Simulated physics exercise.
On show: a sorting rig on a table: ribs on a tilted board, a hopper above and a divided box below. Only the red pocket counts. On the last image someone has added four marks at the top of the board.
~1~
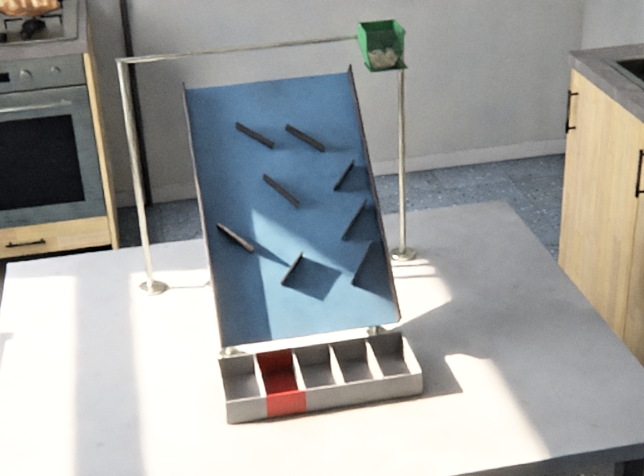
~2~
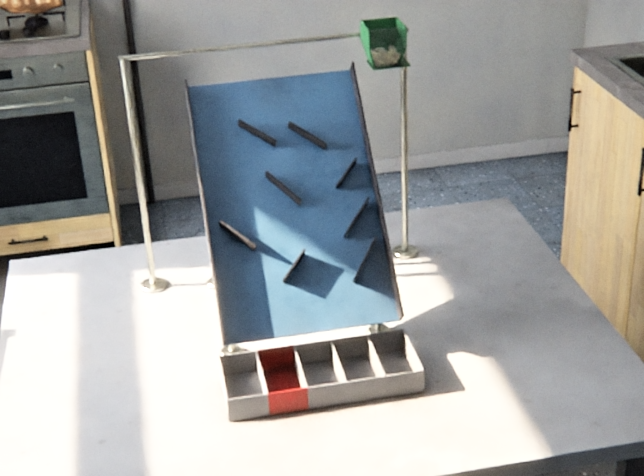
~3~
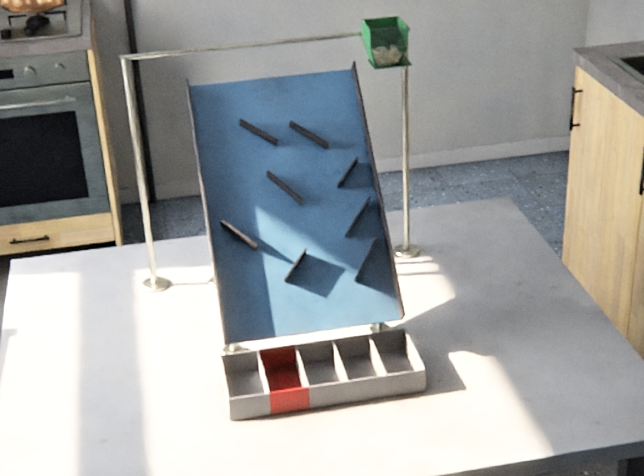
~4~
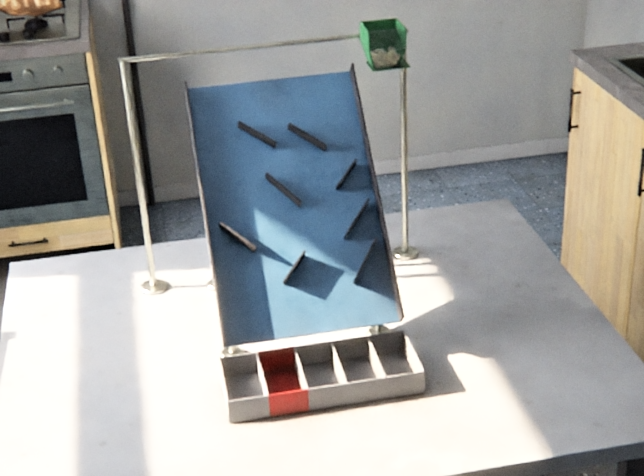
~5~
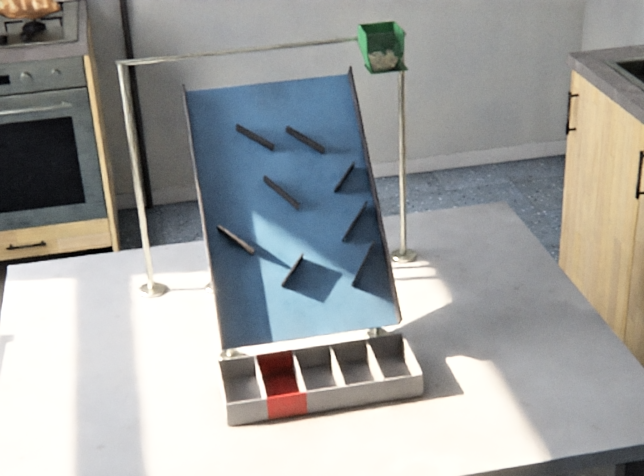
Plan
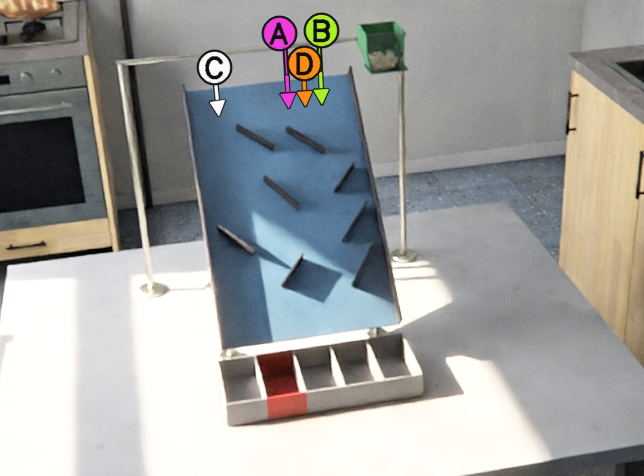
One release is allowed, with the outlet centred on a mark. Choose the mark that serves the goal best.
Use mark C.
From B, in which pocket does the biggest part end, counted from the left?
The third from the left.
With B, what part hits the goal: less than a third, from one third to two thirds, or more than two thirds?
Mark B gives less than a third.
On the marked copy, mark A meets the board at (288, 102); mark B meets the board at (321, 98); mark C meets the board at (218, 110); mark D meets the board at (305, 100).
Choosing A, none in the red pocket, nearly all in other pockets, a small part outside the box.
Choosing B, a stray few in the red pocket, most in other pockets, a small part held on the board.
Choosing C, about half in the red pocket, about half in other pockets.
Choosing D, a stray few in the red pocket, most in other pockets, a stray few held on the board, a small part outside the box.
